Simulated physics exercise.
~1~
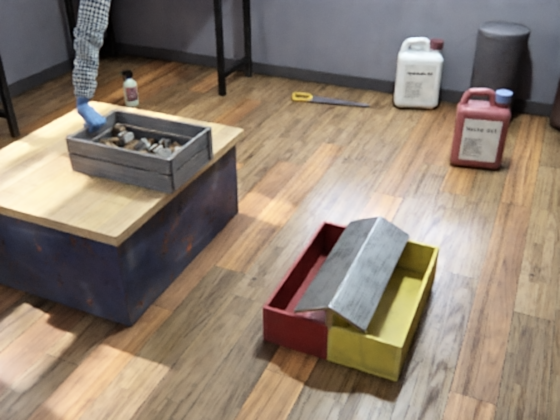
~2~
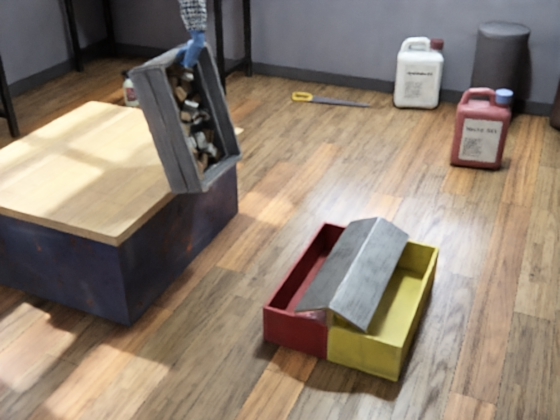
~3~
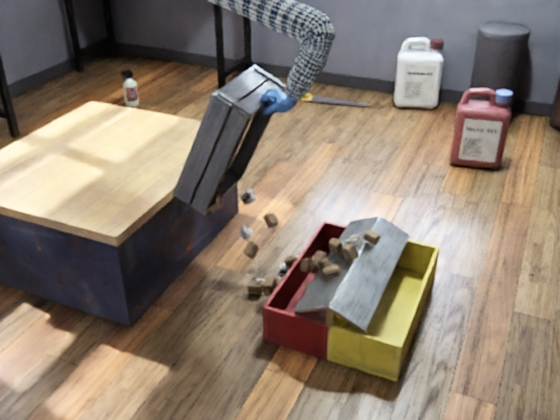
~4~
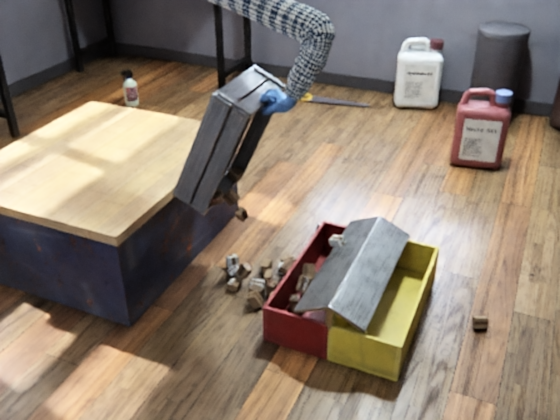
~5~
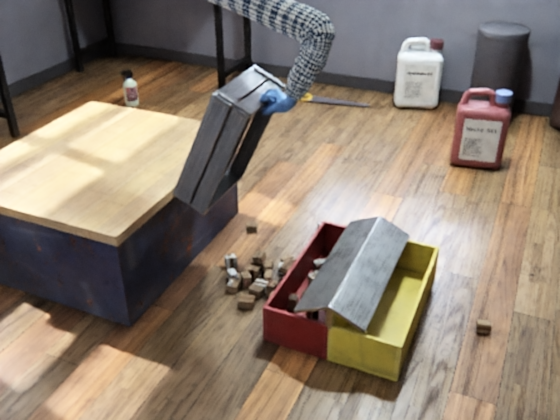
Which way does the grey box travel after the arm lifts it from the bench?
The grey box moves to the right, away from its starting place on the bench and toward the red tub.
